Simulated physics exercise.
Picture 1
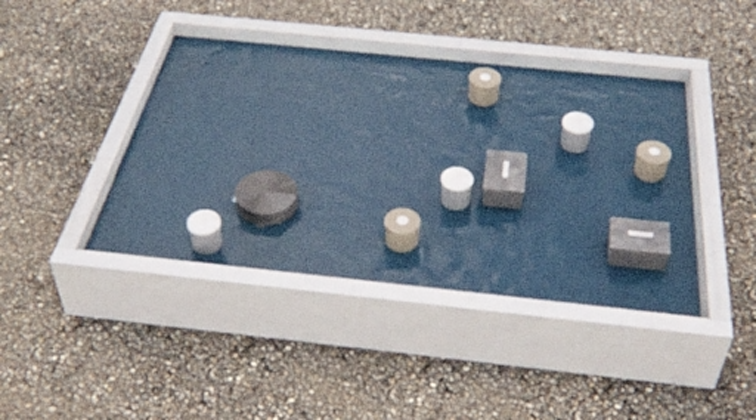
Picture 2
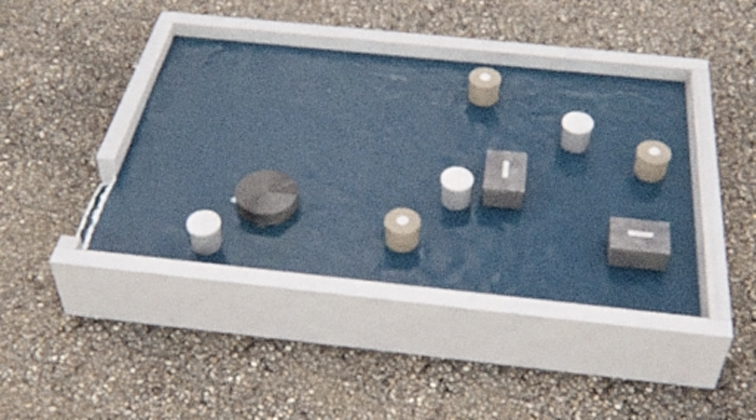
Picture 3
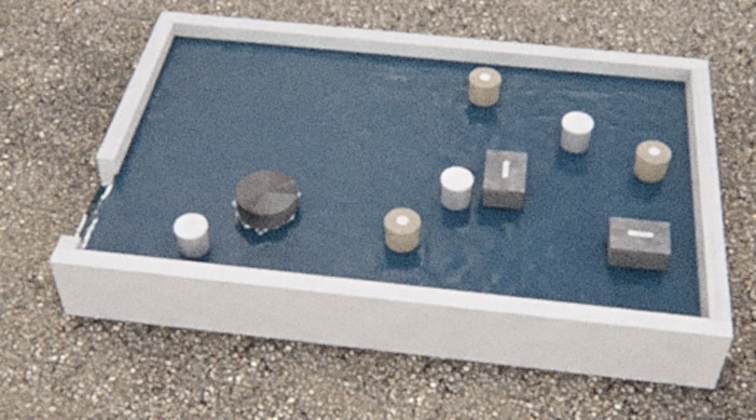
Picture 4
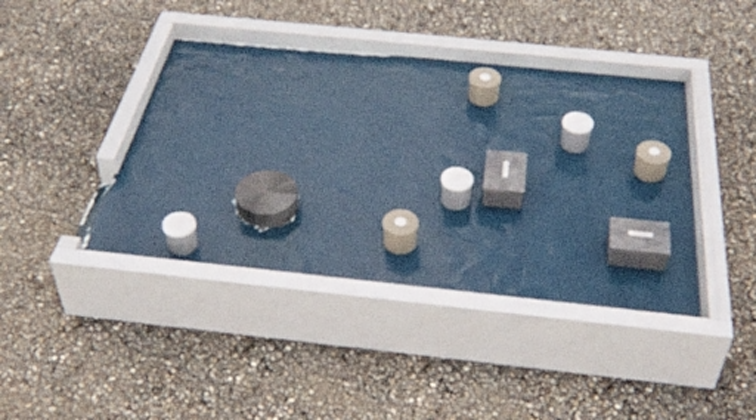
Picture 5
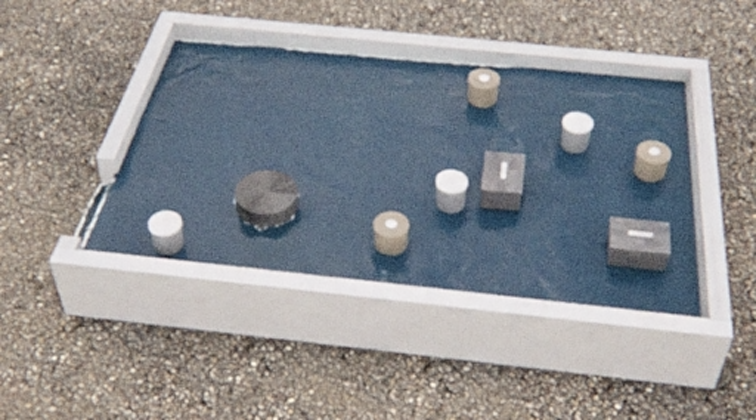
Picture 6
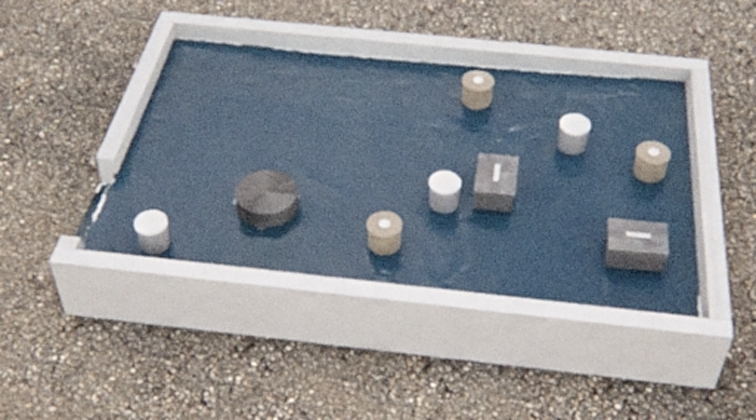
Water in a shallow walled pool of floating white and tan tubs and dark blocks starts spilling through a gap that opens in the left wall. The nearest white tub drifts slowly left toward the gap, and then several others farther right shift slightly left, while the dark round piece stays put.
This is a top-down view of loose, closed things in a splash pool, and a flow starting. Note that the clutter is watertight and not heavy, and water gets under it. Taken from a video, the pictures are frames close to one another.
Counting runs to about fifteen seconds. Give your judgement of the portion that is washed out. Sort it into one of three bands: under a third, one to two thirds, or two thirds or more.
It falls in the lowest band, under a third.
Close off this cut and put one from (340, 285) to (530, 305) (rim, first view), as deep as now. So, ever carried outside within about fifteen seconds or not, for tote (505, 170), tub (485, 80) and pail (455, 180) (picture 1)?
Lab note - object 1: Escaped; object 2: Retained; object 3: Escaped.
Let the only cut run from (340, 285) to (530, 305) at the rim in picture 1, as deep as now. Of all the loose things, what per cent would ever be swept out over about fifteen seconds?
That comes out at 40 in a hundred.
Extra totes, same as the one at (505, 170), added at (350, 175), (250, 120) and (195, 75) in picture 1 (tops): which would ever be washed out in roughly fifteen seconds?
Result, in sequence: Never gets out; ends up outside; never gets out.
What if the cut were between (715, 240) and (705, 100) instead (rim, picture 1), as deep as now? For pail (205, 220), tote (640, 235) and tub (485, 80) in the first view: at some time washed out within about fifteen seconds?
Per item as listed - not lost, swept away, not lost.
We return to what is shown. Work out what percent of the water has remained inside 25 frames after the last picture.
I'd say close to 74 percent.
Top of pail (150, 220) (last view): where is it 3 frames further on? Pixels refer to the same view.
Roughly at pixel (100, 219).
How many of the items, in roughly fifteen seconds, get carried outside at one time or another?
1 in all.
A moment on, 0 of 8 are out; 8 afloat.
Next, 1 of 8 are out; 7 afloat.
Later, 1 of 8 are out; 7 afloat.
In the end, 1 of 8 are out; 7 afloat.
